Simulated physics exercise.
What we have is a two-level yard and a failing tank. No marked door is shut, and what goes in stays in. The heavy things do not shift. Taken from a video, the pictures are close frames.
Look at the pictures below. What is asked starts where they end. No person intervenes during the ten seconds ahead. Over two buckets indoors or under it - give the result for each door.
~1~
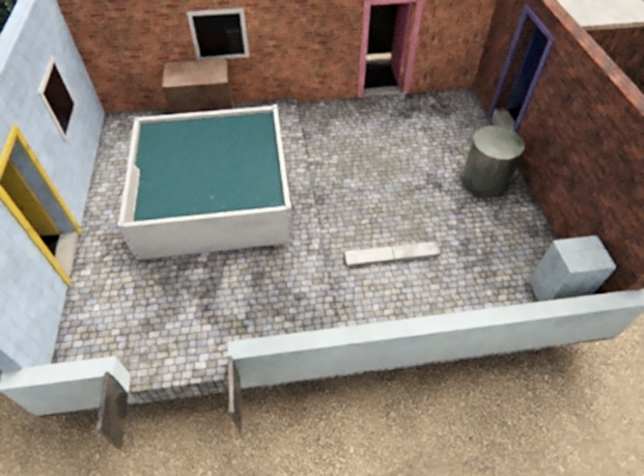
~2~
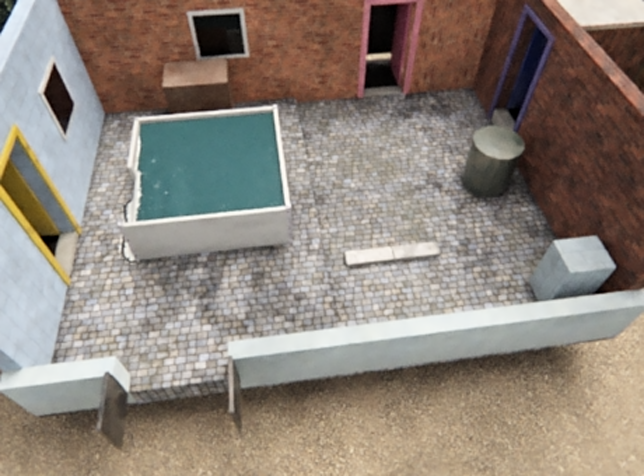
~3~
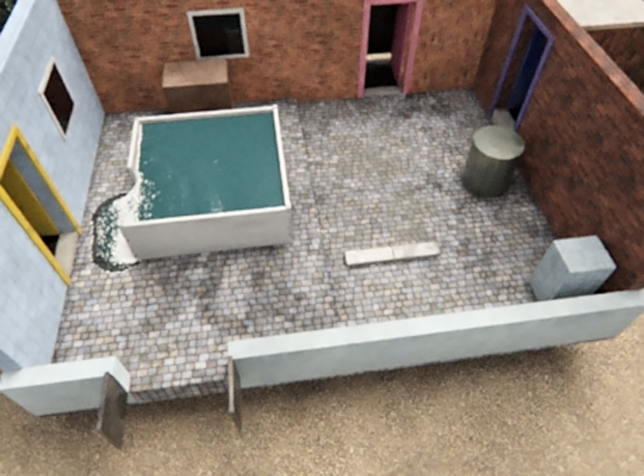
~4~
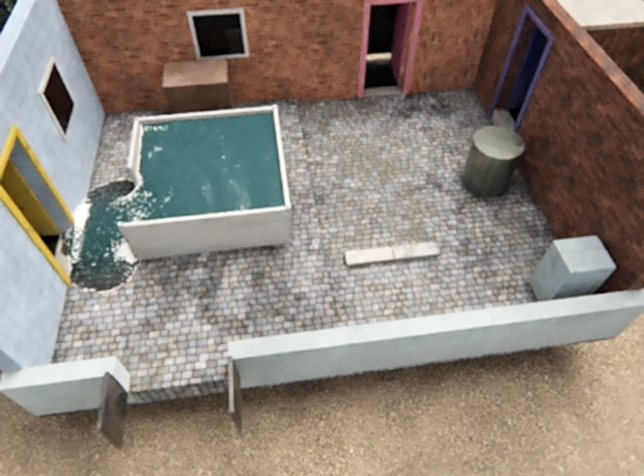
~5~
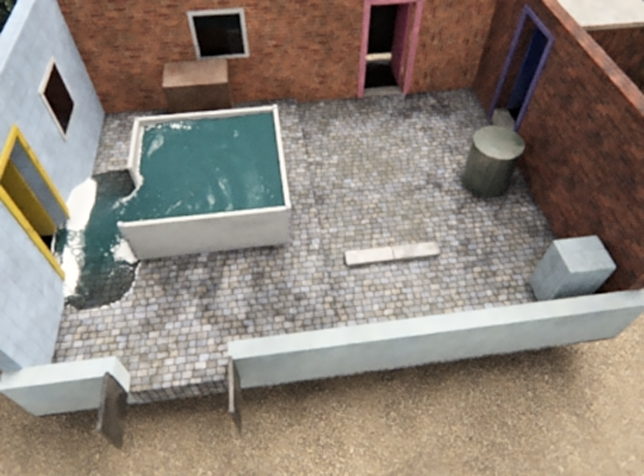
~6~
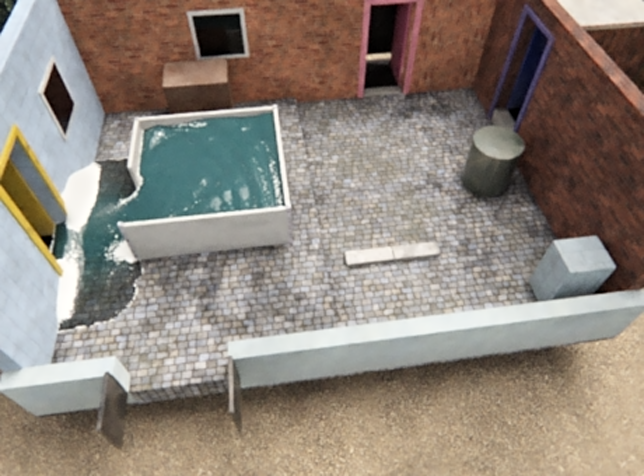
The pink door comes in under. The yellow door comes in over. The blue door comes in under.
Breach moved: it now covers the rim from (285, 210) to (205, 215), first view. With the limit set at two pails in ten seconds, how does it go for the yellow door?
Then yellow ends up below.
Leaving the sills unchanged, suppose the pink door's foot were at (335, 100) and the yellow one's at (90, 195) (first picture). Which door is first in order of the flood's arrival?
It would be the yellow one.
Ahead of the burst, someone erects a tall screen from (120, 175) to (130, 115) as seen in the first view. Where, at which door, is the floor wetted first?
I'd say the yellow-painted one.
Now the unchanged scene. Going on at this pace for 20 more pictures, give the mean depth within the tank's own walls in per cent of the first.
46 percent or so.
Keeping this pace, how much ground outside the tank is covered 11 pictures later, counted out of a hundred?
It should be close to 20 %.
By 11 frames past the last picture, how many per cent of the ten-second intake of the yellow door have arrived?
Roughly 50 per cent.
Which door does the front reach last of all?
Door: The blue one.
A moment on, water covers 15 % of the floor; the pink door not reached, the yellow door far over two buckets in, the blue door not reached.
Next, water covers 20 % of the floor; the pink door not reached, the yellow door far over two buckets in, the blue door not reached.
Then, water covers 40 % of the floor; the pink door not reached, the yellow door far over two buckets in, the blue door not reached.
Later, water covers 80 % of the floor; the pink door wet at the sill, nothing in, the yellow door far over two buckets in, the blue door wet at the sill, nothing in.
In the end, water covers 90 % of the floor; the pink door wet at the sill, nothing in, the yellow door far over two buckets in, the blue door wet at the sill, nothing in.
